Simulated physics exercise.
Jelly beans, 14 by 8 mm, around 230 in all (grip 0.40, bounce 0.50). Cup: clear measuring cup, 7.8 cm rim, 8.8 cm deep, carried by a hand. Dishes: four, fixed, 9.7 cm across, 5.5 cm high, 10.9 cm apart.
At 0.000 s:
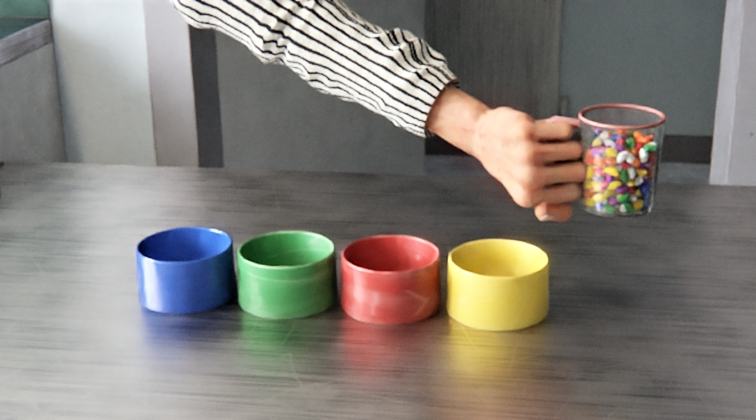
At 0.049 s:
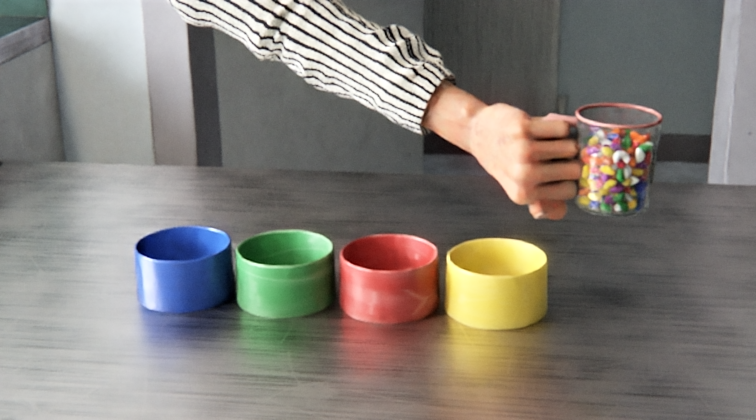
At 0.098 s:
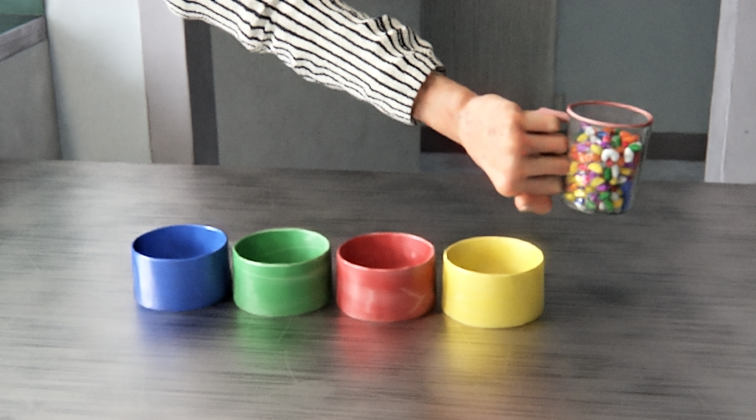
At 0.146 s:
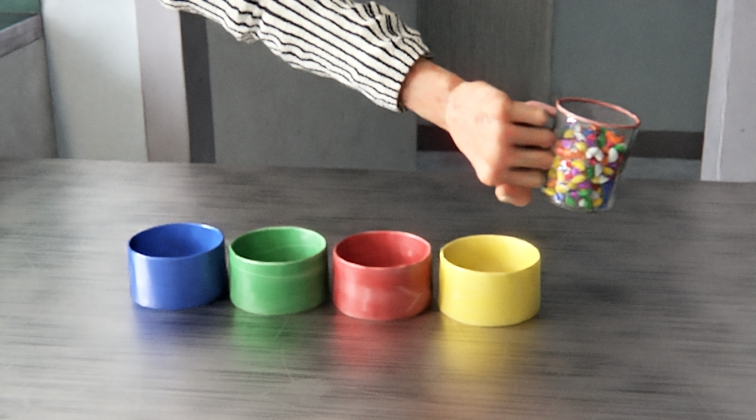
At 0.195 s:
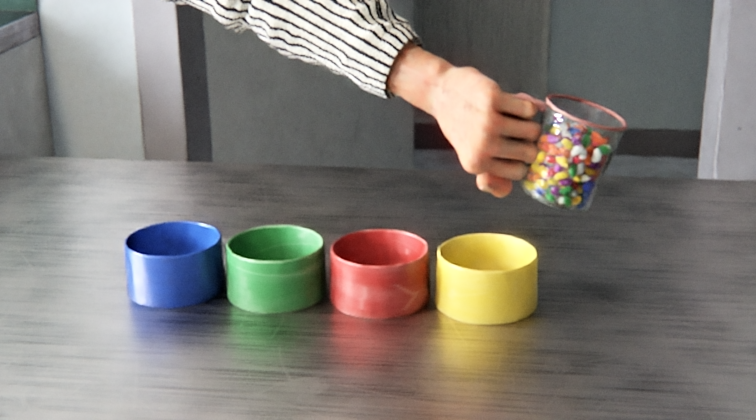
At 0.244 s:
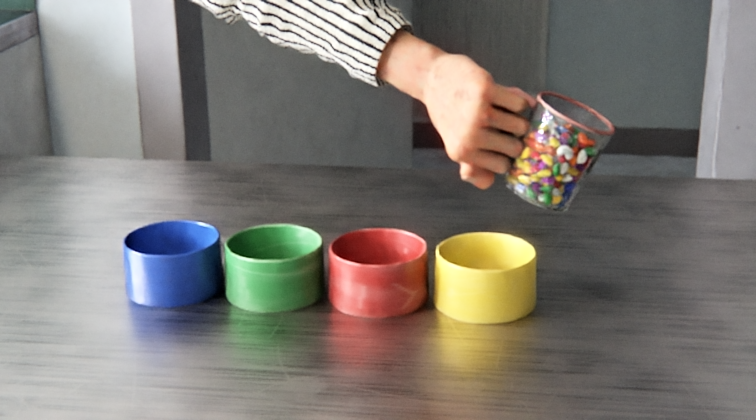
Hand holding a clear cup of colourful jelly beans, moving it slightly left and tilting it above a row of four bowls.
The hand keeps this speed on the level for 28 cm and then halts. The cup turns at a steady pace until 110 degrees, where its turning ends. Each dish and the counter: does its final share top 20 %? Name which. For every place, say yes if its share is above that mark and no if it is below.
Red: Yes, blue: No, green: No, yellow: No, counter: No.
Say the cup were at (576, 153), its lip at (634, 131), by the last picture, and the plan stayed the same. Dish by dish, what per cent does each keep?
Dish by dish: Red 10 per cent, blue 0 per cent, green 0 per cent, yellow 80 per cent.
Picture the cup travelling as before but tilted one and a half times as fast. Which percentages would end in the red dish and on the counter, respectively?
I'd say red ends at 40 while the counter ends at 10.
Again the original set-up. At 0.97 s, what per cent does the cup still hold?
80 %.
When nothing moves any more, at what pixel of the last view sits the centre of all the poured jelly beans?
At about (382, 278).
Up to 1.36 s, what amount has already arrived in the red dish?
Some 60 in a hundred by then.
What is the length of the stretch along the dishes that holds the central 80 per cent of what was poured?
Roughly 6 cm of the row.
Then, at 0.68 s, tilt 79 degrees; cup holds 100 %.
Then, at 0.97 s, tilt 110 degrees; cup holds 80 %, red 5 %, yellow 5 %.
After 1.36 s, tilt 110 degrees; cup holds 30 %, red 60 %, yellow 5 %.
By 2.4 s all is still; red 90 %, blue 0 %, green 0 %, yellow 5 %, counter 5 %.
